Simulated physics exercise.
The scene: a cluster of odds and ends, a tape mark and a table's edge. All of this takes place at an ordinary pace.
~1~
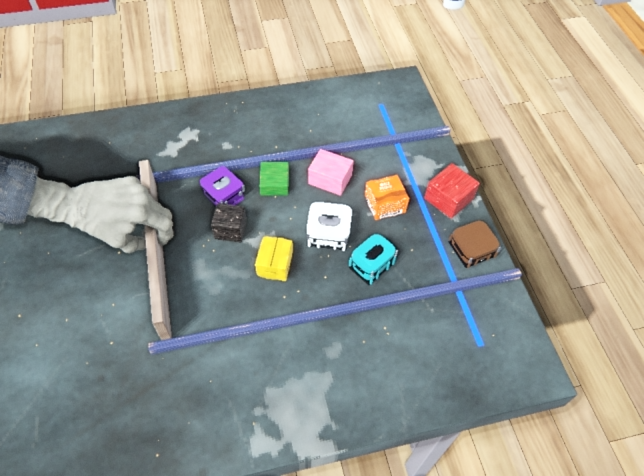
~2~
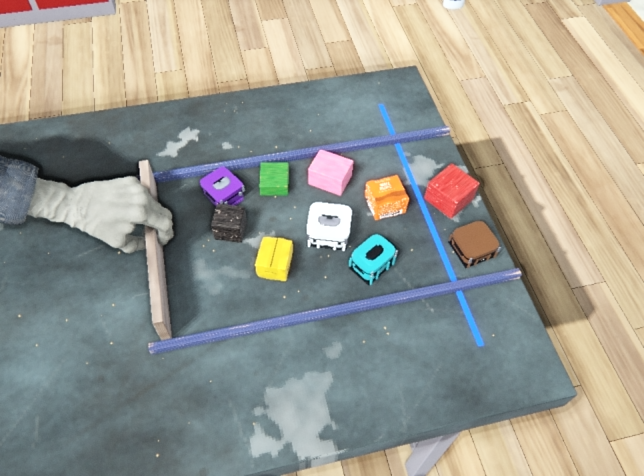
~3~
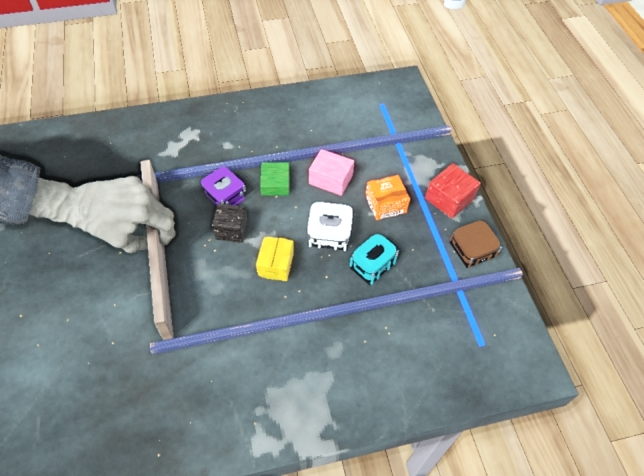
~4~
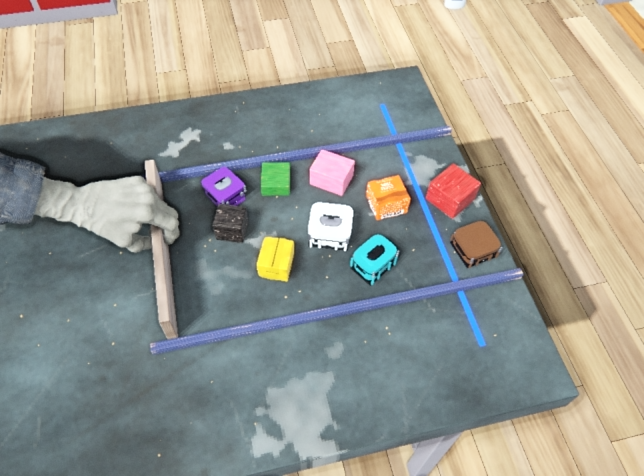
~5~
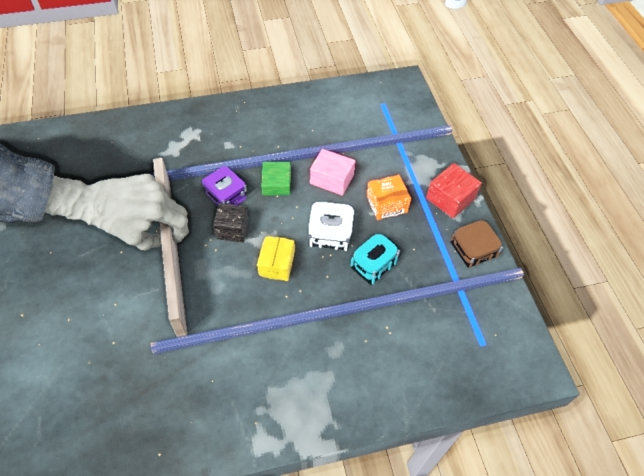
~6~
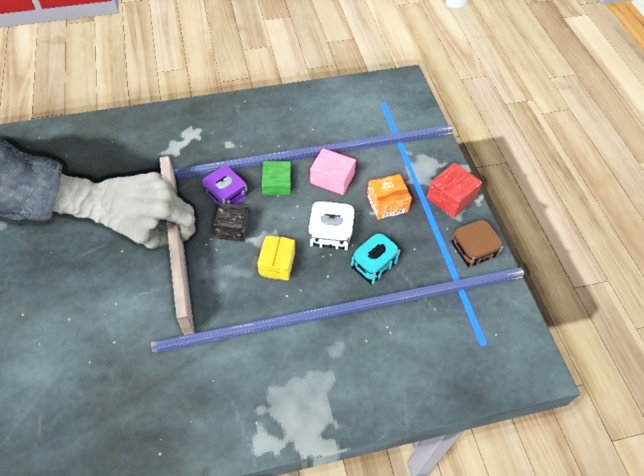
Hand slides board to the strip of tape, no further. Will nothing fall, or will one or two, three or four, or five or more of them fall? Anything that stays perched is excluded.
I expect three or four pieces to come off the table.
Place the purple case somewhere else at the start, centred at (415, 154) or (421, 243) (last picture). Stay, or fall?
In the two tries the purple case ends up below and is not knocked off, in that order.
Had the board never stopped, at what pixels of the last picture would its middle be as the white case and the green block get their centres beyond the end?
The middle is at (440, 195) when it's the white case, and at (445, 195) when it's the green block.
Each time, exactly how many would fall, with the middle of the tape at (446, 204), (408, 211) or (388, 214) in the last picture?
Taken one after another, the numbers are 6, 1 and 1.
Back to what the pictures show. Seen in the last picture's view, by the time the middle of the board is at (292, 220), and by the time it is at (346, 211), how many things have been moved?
6 and 9.
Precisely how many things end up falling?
A count of exactly 3.
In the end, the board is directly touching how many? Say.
In total, 4.
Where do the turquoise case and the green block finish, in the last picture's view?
Roughly (469, 252); the other one roughly (446, 149).
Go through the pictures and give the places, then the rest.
Brown case (474, 244); red block (452, 191); orange box (386, 197); board (155, 245); tape (424, 208), in the first picture.
Red block (452, 191); board (155, 245), in the second picture.
Orange box (387, 198); purple case (224, 190), in the third picture.
Brown case (475, 244); turquoise case (374, 259), in the fourth picture.
Red block (454, 191); pink block (332, 172), in the fifth picture.
Brown case (476, 244); red block (454, 190); orange box (389, 197); board (176, 241); tape (426, 207), in the sixth picture.
A little later, none off yet; brown case at rest near (476, 244); red block at rest near (454, 190); orange box at rest near (389, 197).
Next, none off yet; brown case at rest near (476, 244); red block shifted a little near (468, 187); orange box shifted about its own width near (429, 186).
When it is over, the number that fall off is three or four; down, pink block, orange box and red block.
